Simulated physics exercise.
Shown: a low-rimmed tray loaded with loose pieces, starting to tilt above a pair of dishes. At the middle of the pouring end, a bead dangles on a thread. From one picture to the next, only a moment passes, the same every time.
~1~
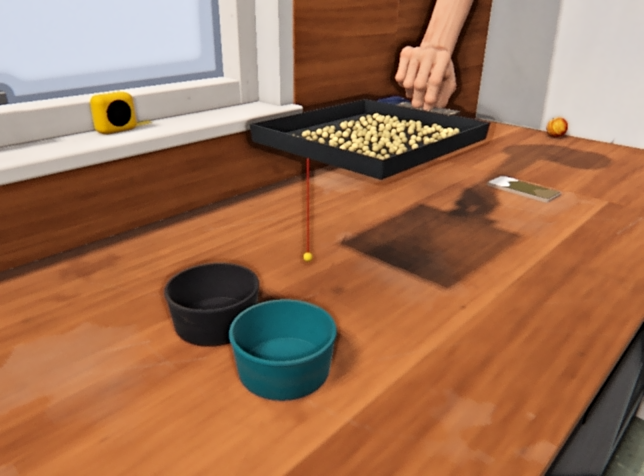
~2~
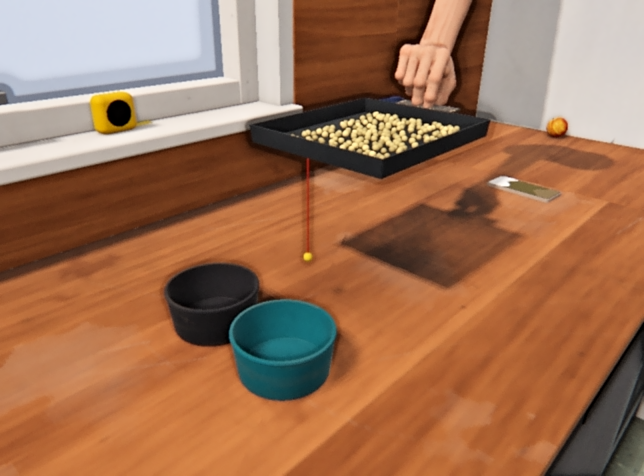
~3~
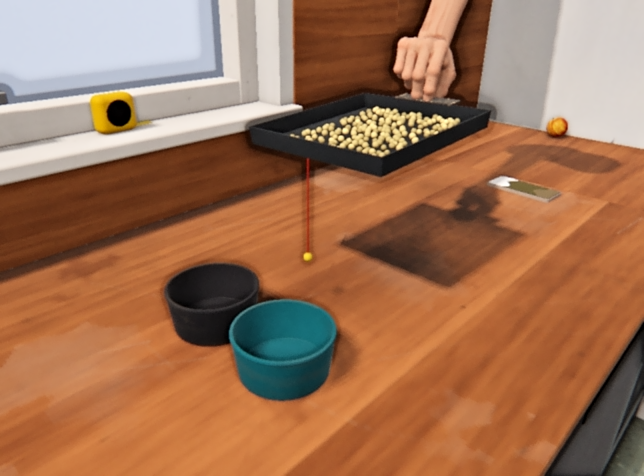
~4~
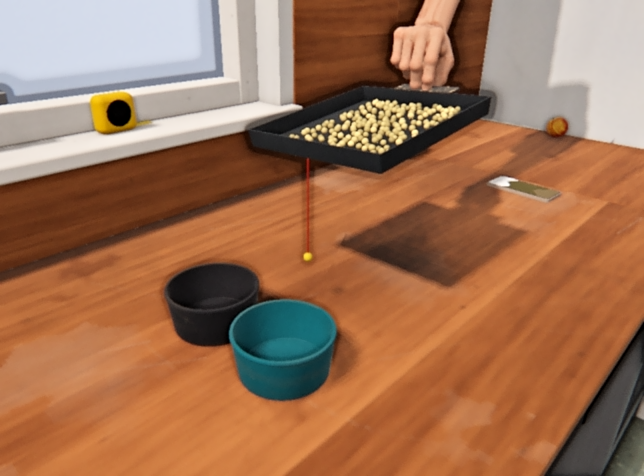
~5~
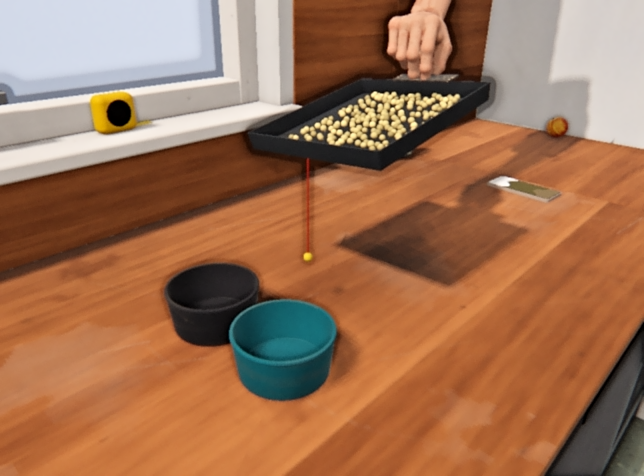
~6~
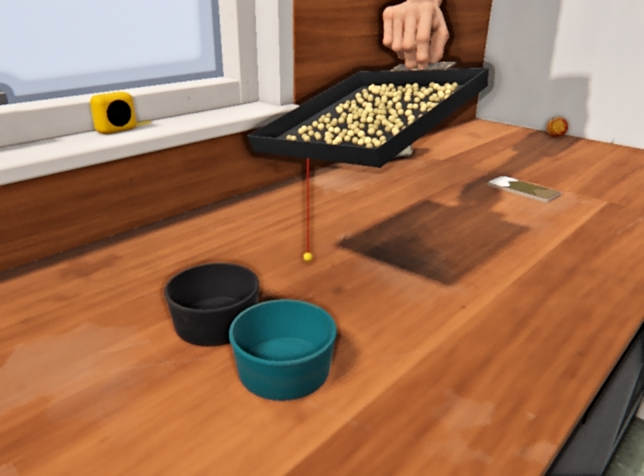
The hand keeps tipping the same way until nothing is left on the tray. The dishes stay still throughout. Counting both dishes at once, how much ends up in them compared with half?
Between them they hold less than half.
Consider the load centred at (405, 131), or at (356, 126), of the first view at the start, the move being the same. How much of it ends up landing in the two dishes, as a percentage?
It would be roughly 0 per cent for the first and roughly 0 per cent for the second.
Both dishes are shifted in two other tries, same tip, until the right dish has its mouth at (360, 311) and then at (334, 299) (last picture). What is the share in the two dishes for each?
30, then 70 %.
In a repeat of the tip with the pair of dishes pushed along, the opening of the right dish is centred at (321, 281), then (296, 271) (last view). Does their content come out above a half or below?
Taking them in turn, it's beyond half and then beyond half.
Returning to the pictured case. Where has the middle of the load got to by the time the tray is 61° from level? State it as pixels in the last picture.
Look close to (283, 145) in the last picture.
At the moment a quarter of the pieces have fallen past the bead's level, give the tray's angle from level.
Roughly 110 degrees at that moment.
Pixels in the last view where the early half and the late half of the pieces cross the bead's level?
Earlier portion about (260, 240); later portion about (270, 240).
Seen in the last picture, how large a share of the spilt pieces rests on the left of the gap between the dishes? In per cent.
I'd say some 40 in a hundred.
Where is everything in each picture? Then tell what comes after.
Corners of the pouring end at (252, 124) and (383, 159), level; middle of the load at (388, 135), soya beans; left dish at (175, 319); right dish at (244, 369); bead on its thread at (308, 257), in the first frame.
Corners of the pouring end at (252, 125) and (382, 158), level; middle of the load at (388, 133), in the second frame.
Corners of the pouring end at (251, 126) and (381, 156), tipped barely, lowest at the left corner; middle of the load at (388, 129), in the third frame.
Corners of the pouring end at (251, 129) and (380, 153), tipped a little, lowest at the left corner; middle of the load at (387, 122), in the fourth frame.
Corners of the pouring end at (250, 132) and (378, 150), tipped a little, lowest at the left corner; middle of the load at (386, 116), in the fifth frame.
Corners of the pouring end at (249, 135) and (376, 148), tipped clearly, lowest at the left corner; middle of the load at (383, 109); left dish at (175, 319); right dish at (244, 369), in the sixth frame.
Soon after the last picture, tray tipped steeply; nearly all on the tray; a stray few outside both; a stray few in the air.
A little later, tray tipped past a quarter turn; nearly all on the tray; a small part outside both; a stray few in the air.
Later still, tray tipped past a quarter turn; a stray few in the left dish; nearly all outside both.
At rest, tray tipped past a quarter turn; none in the right dish; a stray few in the left dish; nearly all outside both.
